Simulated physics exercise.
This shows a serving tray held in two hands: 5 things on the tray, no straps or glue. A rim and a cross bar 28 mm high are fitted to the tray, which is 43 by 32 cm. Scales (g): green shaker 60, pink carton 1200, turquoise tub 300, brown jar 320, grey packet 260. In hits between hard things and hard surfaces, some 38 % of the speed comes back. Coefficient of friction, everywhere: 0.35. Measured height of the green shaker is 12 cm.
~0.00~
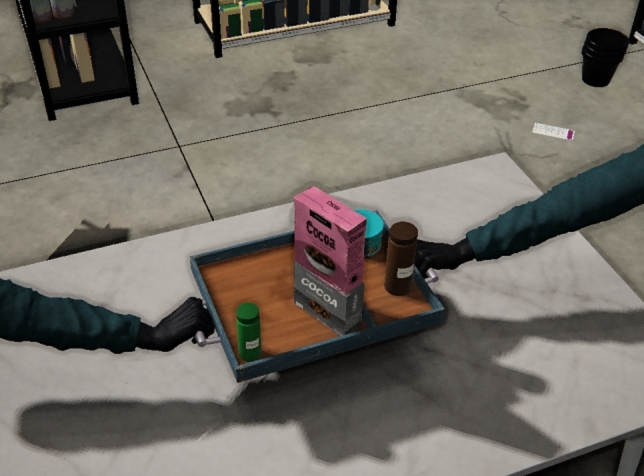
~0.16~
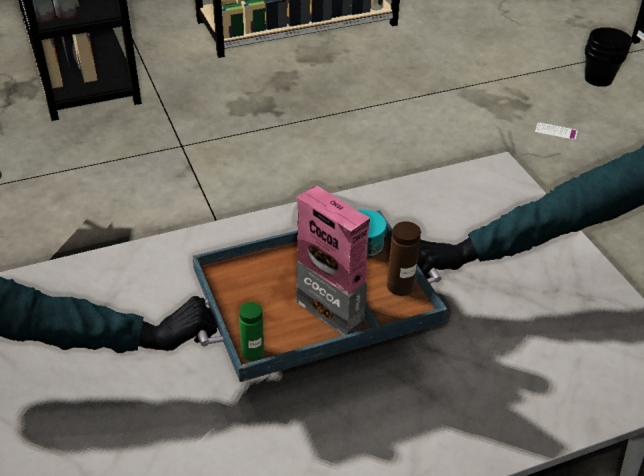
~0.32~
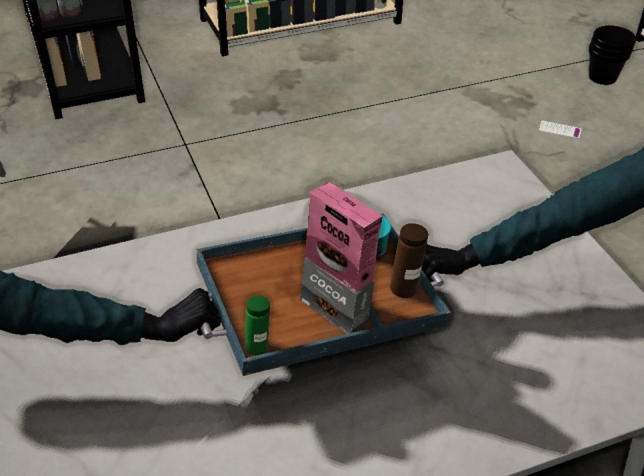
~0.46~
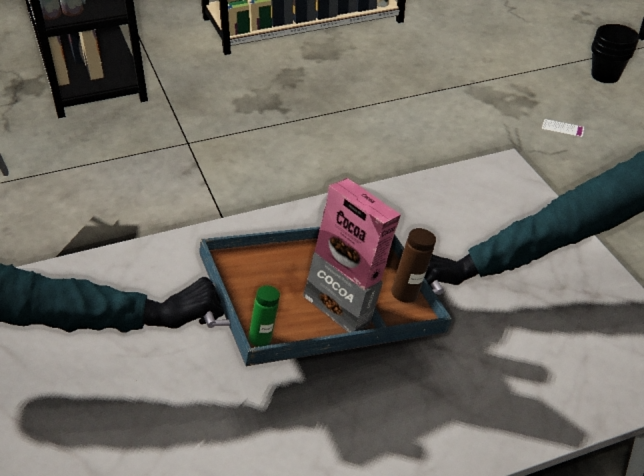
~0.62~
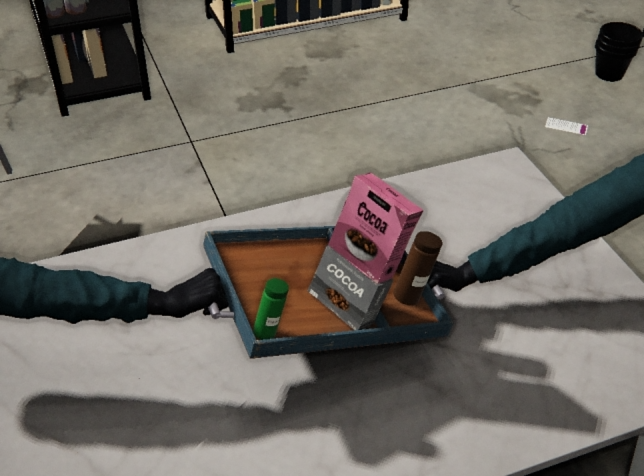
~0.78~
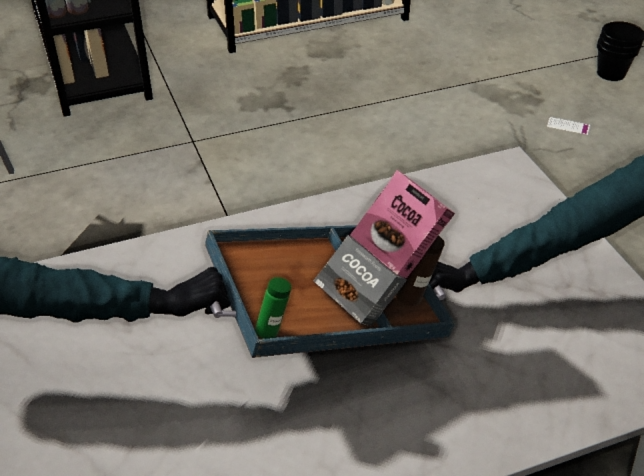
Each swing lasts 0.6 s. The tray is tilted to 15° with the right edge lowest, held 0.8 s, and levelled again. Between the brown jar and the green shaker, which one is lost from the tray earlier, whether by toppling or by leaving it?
The first of the two.
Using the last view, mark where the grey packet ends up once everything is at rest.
It comes to rest somewhere around (403, 275).
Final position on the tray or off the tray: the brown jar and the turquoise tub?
Once it settles, the brown jar has gone out of bounds; as for the turquoise tub, it keeps within bounds.
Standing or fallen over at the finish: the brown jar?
Here's what happens: The brown jar comes down.
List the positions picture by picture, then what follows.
Tray level; brown jar (401, 259); green shaker (249, 333), in the first picture.
Tray level; grey packet (331, 293); pink carton (332, 240), in the second picture.
Tilt 4°, right edge down; grey packet (336, 291), in the third picture.
Tilt 10°, right edge down; pink carton (356, 234), in the fourth picture.
Tilt 14°, right edge down; pink carton (374, 228) 7° off its base; grey packet (350, 286) 7° off its base, in the fifth picture.
Tilt 15°, right edge down; brown jar (420, 269); green shaker (273, 309), in the sixth picture.
After 1.08 s, tilt 15°, right edge down; pink carton and brown jar now off the tray; grey packet on its side.
After 1.28 s, tilt 15°, right edge down; grey packet on its side.
In the end (2.6 s), off the tray, pink carton and brown jar; toppled on the tray, grey packet; the other 2 under 5 cm from the start. At the end, from the last picture's camera, brown jar near (569, 363), green shaker near (264, 327). Brown jar went at 0.88 s; green shaker was never lost.
